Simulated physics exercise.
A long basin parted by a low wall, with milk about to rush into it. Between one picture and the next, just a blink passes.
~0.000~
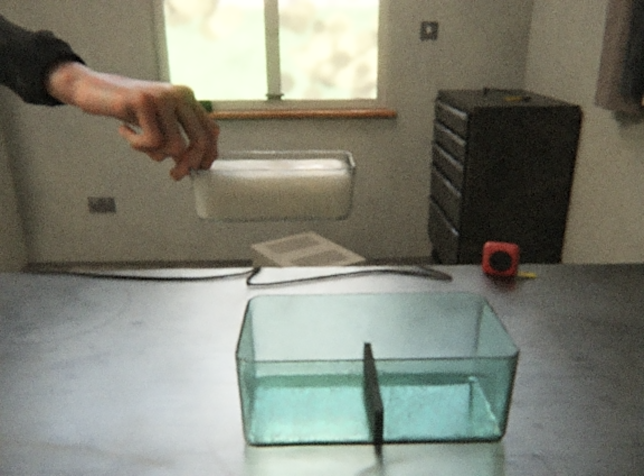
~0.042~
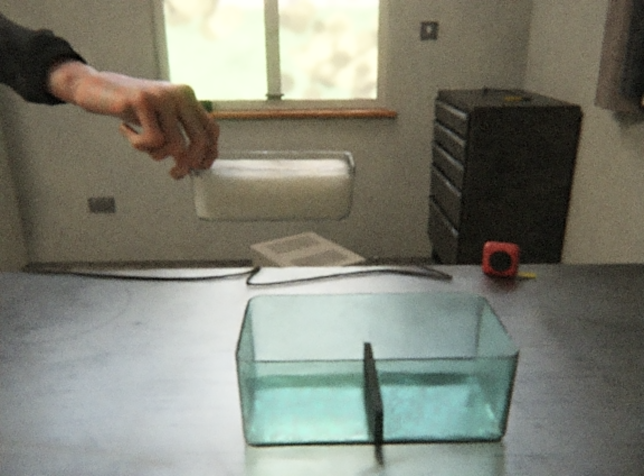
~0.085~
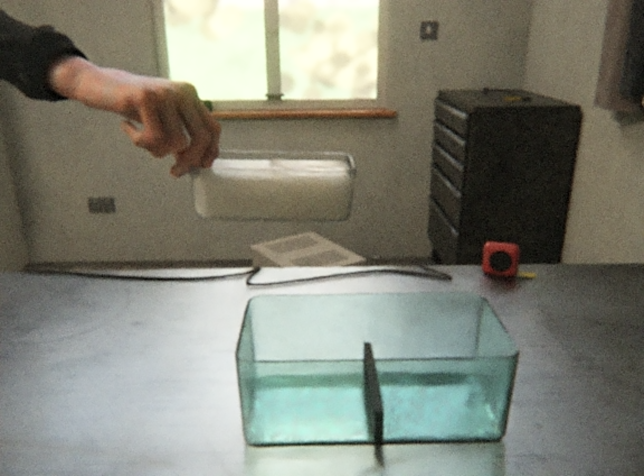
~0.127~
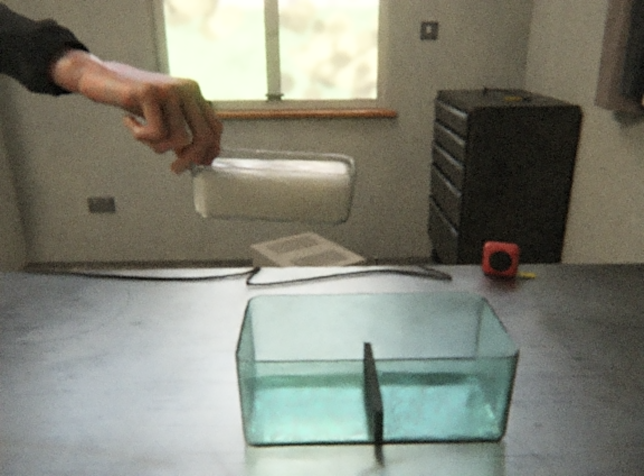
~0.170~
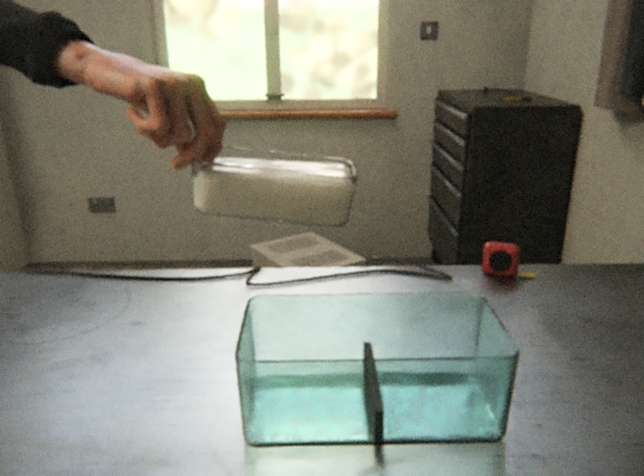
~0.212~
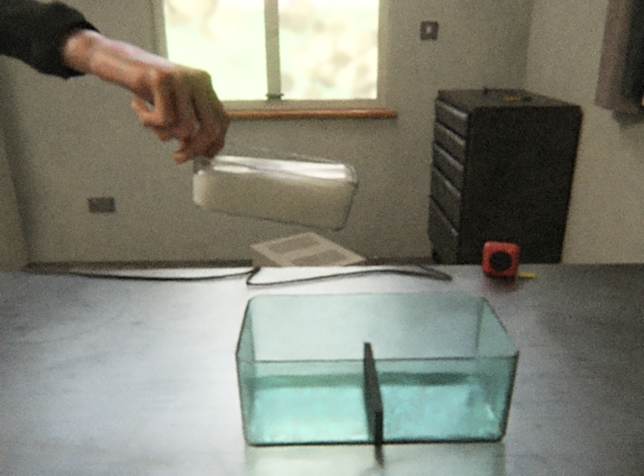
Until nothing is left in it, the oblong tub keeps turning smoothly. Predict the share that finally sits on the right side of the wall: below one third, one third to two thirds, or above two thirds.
Right-side share: Above two thirds.
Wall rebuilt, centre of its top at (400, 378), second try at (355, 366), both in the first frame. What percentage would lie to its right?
Around 65 per cent for the first, around 85 per cent for the second.
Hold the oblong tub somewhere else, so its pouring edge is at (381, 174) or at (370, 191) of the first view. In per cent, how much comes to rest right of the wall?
Roughly 80 per cent, and 85 per cent.
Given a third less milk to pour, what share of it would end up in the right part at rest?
The share comes to roughly 70 per cent.
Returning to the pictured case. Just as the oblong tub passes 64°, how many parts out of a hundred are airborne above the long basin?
Roughly 55 %.
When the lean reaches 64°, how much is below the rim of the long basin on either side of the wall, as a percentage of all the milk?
So the left part has 0 percent, while the right part has 15.
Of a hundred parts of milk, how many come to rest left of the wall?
About 20 per cent.
A moment on, the oblong tub is tipped part way and 31 per cent is still to pour, 1 is left of the wall and 14 right of it.
Next, the oblong tub is tipped on its side and 6 per cent is still to pour, 10 is left of the wall and 77 right of it.
Then the oblong tub is tipped on its side and 1 per cent is still to pour, 17 is left of the wall and 76 right of it.
Later the oblong tub is tipped on its side and 0 per cent is still to pour, 18 is left of the wall and 76 right of it.
In the end 18 per cent lies left of the wall, 76 right of it and 5 outside.
